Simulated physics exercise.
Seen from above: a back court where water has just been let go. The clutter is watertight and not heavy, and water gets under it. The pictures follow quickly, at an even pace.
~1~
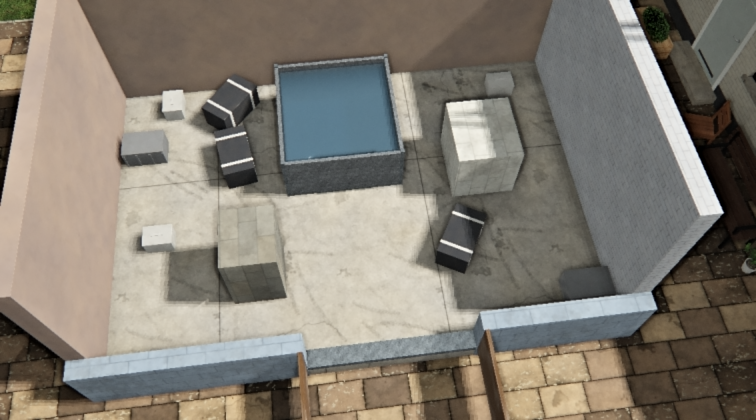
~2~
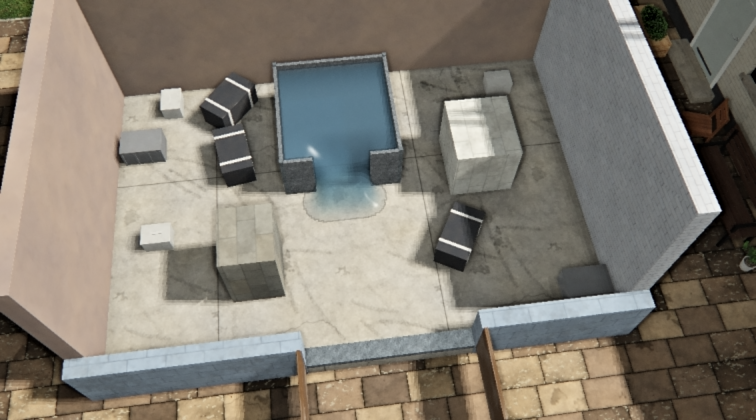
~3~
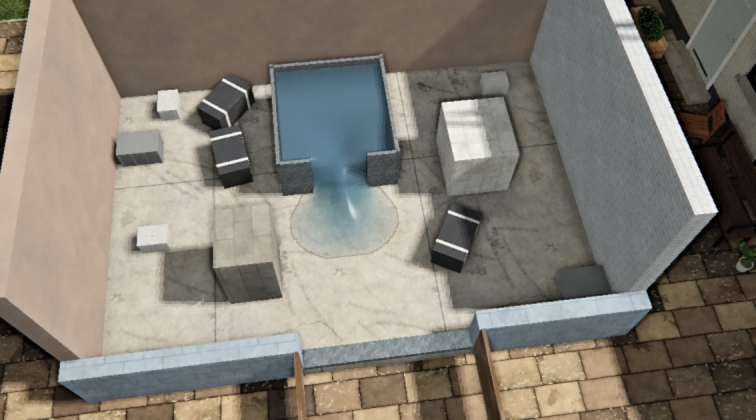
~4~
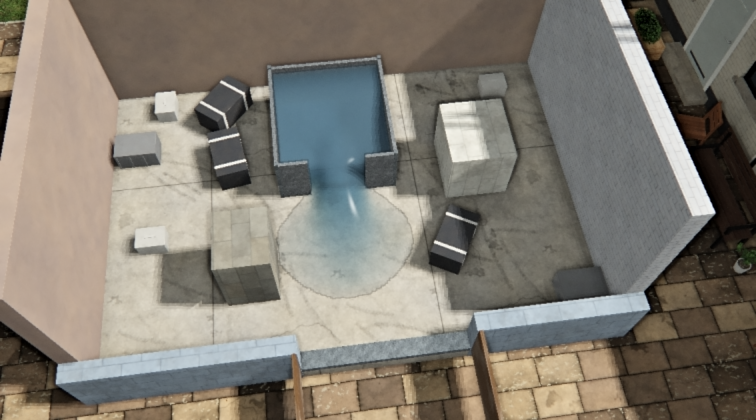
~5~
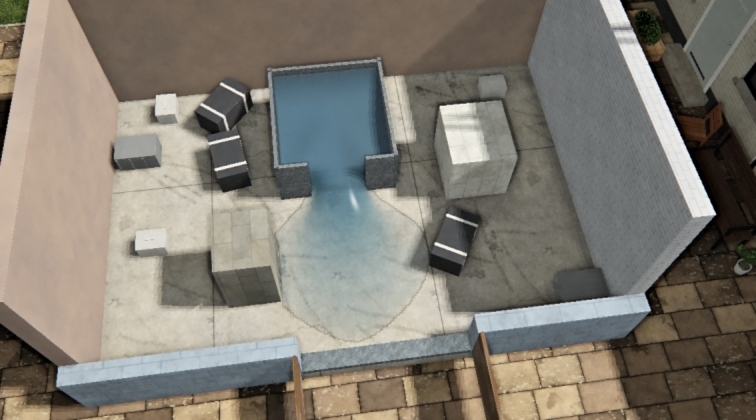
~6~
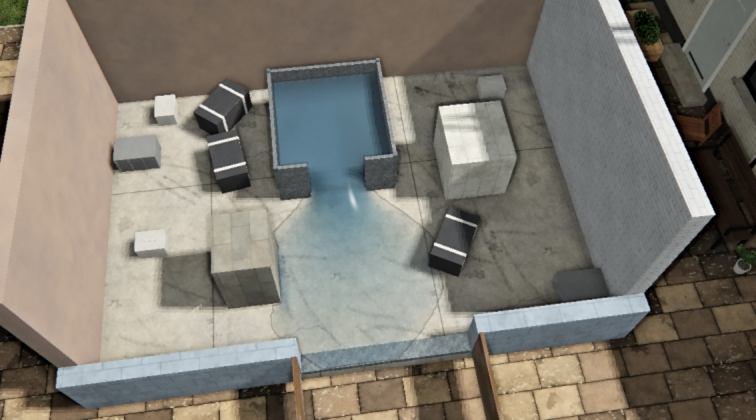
A raised tank of blue water stands against the back wall of a walled, pale-floored courtyard, seen from high above. Black boxes with white bands and pale grey blocks sit to its left and right, with brown paving outside the low blue-grey front walls. The tank's front opens in the middle and water pours out, fanning across the floor to the front threshold, while the objects stay put and the view drifts very slightly.
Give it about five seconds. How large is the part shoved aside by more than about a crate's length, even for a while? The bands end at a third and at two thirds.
That comes to less than a third.
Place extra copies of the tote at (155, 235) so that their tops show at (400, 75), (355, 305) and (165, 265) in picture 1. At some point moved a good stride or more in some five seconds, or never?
One after the other: Less than that, that far or more, no.
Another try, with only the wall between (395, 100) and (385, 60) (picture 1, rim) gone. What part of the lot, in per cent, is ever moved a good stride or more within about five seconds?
I make it 20 per cent.
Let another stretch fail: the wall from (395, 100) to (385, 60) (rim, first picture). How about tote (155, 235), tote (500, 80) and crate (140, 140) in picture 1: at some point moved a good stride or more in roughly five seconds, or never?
In that order: No, pushed that far, never so far.
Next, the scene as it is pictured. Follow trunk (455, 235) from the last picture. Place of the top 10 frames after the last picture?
Close to (516, 234).
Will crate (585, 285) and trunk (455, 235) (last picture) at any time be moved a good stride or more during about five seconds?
As listed: That far or more, that far or more.
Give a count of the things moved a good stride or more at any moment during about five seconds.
I count 2.
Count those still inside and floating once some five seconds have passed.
That makes 0.
A moment on, 0 of 8 are well off their spots; 0 afloat.
Next, 1 of 8 are well off their spots; 0 afloat.
Later, 2 of 8 are well off their spots; 1 afloat.
In the end, 2 of 8 are well off their spots, and 2 have been at some point; 0 afloat.
